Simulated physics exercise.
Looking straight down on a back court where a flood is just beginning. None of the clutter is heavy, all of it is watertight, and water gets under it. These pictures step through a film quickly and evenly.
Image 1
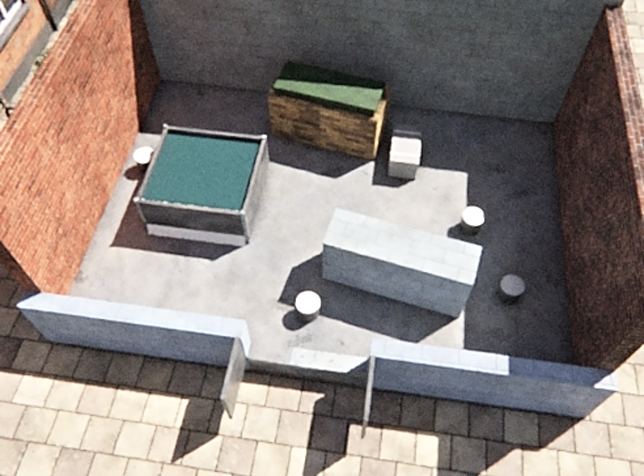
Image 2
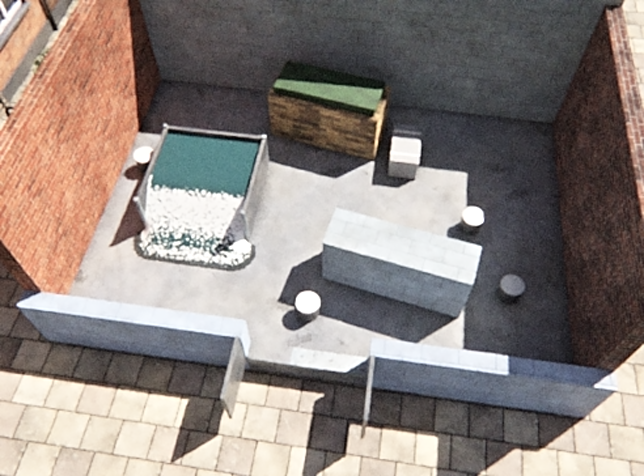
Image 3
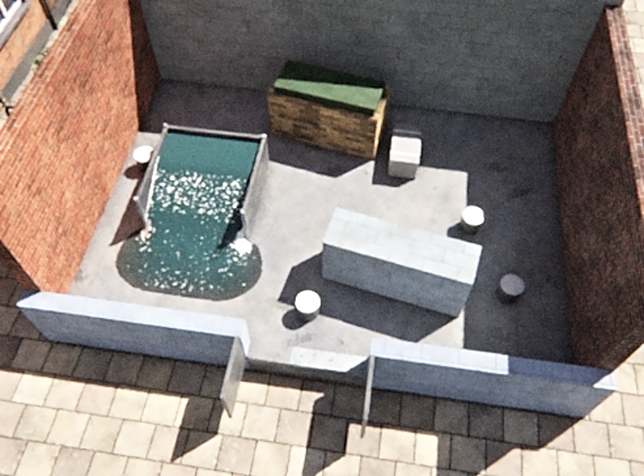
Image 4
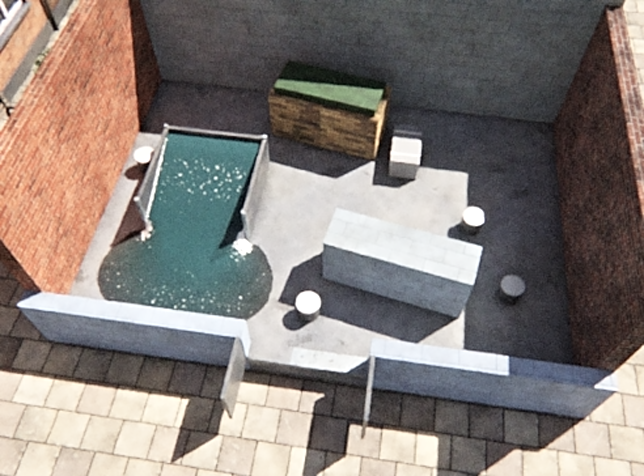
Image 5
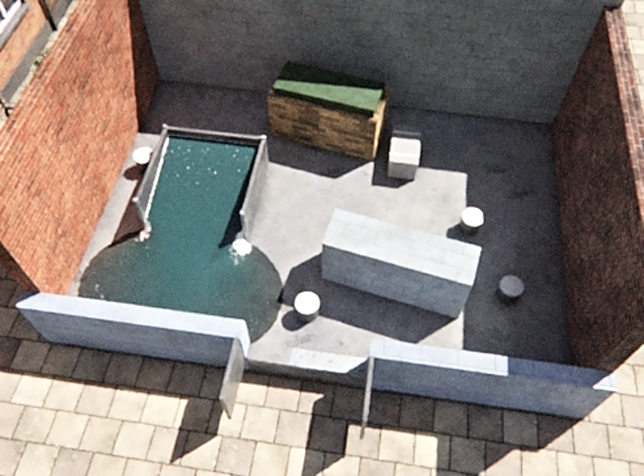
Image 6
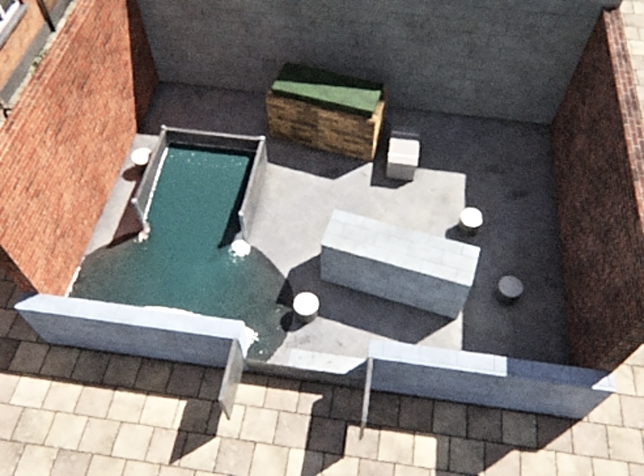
Teal water pouring from an open-fronted tank and spreading across a walled courtyard floor, while the surrounding blocks and cylinders stay put.
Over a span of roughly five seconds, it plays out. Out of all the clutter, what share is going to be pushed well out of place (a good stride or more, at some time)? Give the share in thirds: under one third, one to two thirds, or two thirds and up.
Mid band.
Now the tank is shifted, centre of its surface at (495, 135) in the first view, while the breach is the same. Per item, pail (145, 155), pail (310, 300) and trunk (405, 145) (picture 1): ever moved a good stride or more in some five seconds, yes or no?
Result per object - stayed close, went far, stayed close.
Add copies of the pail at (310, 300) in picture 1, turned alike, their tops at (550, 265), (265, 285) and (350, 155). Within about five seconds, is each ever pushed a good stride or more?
Each in turn: Stays in place, pushed clear, stays in place.
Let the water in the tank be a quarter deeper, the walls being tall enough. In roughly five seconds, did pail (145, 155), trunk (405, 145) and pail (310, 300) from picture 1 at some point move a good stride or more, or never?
In the order asked: Over that distance, below that distance and over that distance.
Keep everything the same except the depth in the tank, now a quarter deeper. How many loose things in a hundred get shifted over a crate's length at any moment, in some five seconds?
I reckon 40 per cent of the loose things.
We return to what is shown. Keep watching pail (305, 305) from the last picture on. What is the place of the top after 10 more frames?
I'd expect it around (363, 291).
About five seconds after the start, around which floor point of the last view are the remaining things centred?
Somewhere near (419, 222) in the last view.
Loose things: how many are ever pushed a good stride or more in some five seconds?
So that is 2.
A moment on, 0 of 5 are well off their spots; 0 afloat.
Next, 1 of 5 are well off their spots; 0 afloat.
Later, 2 of 5 are well off their spots; 1 afloat.
In the end, 2 of 5 are well off their spots, and 2 have been at some point; 0 afloat.
